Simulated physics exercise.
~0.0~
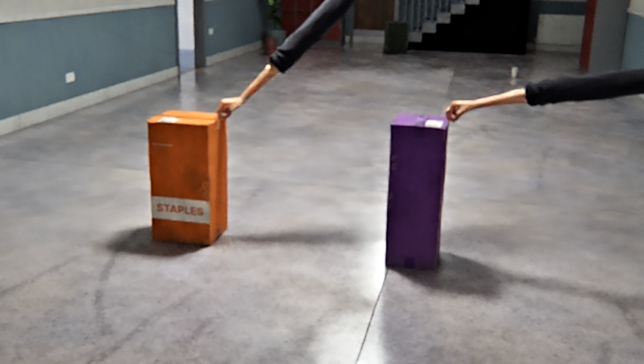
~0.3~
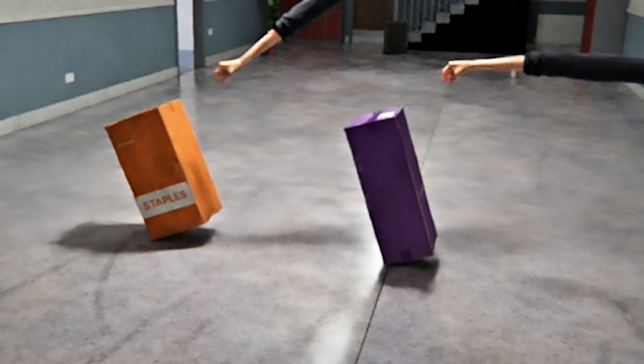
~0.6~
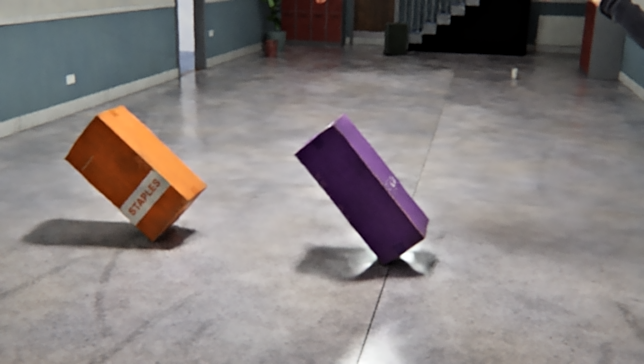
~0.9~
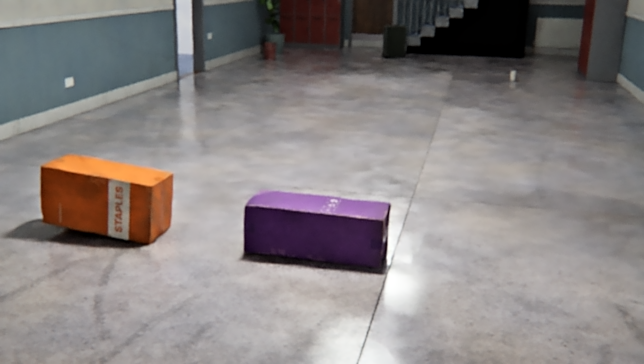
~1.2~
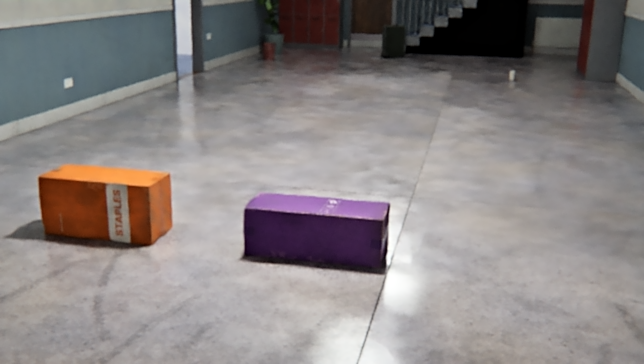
In a wide room with a smooth grey floor, blue-grey walls and a staircase at the back, an orange box with a Staples label stands on the left and a purple box stands on the right. Two dark-sleeved arms reach in from above and from the right, each with a hand at the top of a box. The hands let go and draw back as both boxes lean to the left. The tilt grows steeper, with each box balanced on a lower edge. Both then topple leftward and end lying still on their sides.
